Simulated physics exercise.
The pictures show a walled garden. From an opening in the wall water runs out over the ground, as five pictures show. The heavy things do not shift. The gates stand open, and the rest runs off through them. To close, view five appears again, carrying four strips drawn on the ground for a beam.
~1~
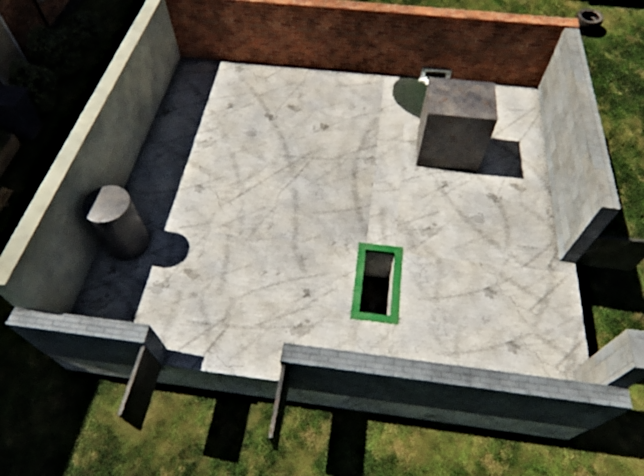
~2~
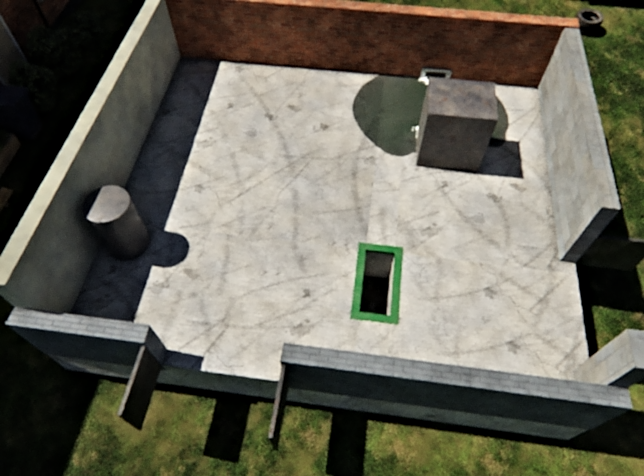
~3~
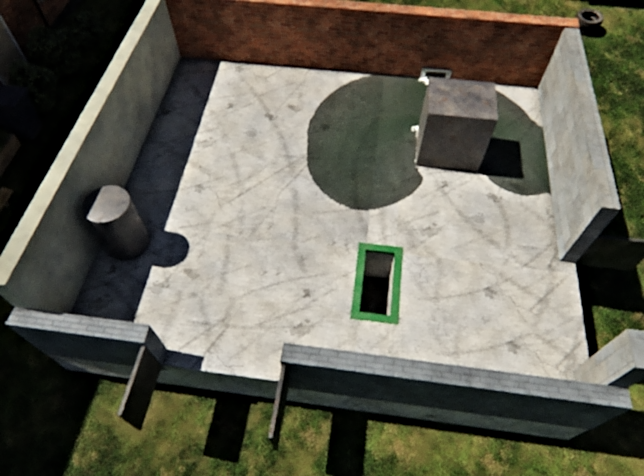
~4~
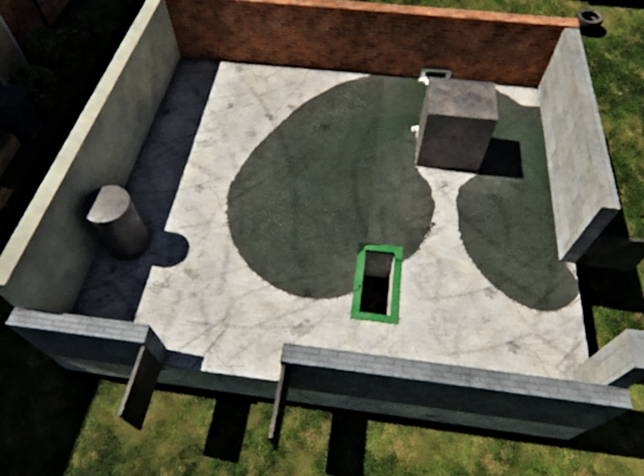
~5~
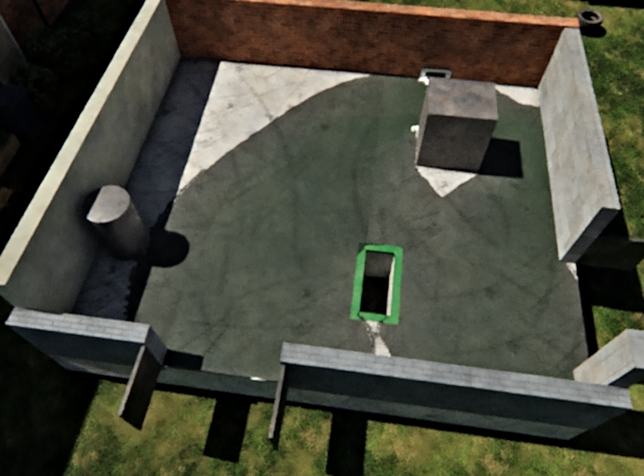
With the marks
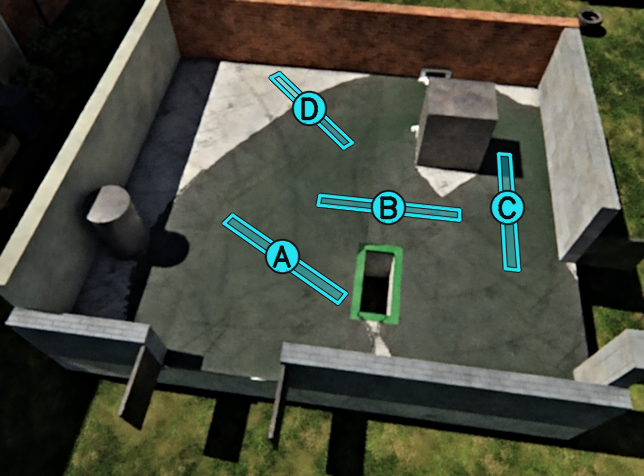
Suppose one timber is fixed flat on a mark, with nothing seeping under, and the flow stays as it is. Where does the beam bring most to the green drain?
The best spot is A.
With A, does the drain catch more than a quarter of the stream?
Yes, it does.
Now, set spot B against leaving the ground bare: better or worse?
It is worse.
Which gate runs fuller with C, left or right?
The left gate.
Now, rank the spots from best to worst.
The order is A, D, C, B.
On the marked copy, A from (228, 219) to (342, 298); B from (319, 200) to (459, 215); C from (512, 269) to (504, 154); D from (275, 75) to (348, 145).
If A is chosen, about 43 % of the stream goes into the green drain, about 56 % out by the gates.
If B is chosen, about 5 % of the stream goes into the green drain, about 95 % out by the gates.
If C is chosen, about 18 % of the stream goes into the green drain, about 82 % out by the gates.
If D is chosen, about 29 % of the stream goes into the green drain, about 70 % out by the gates.
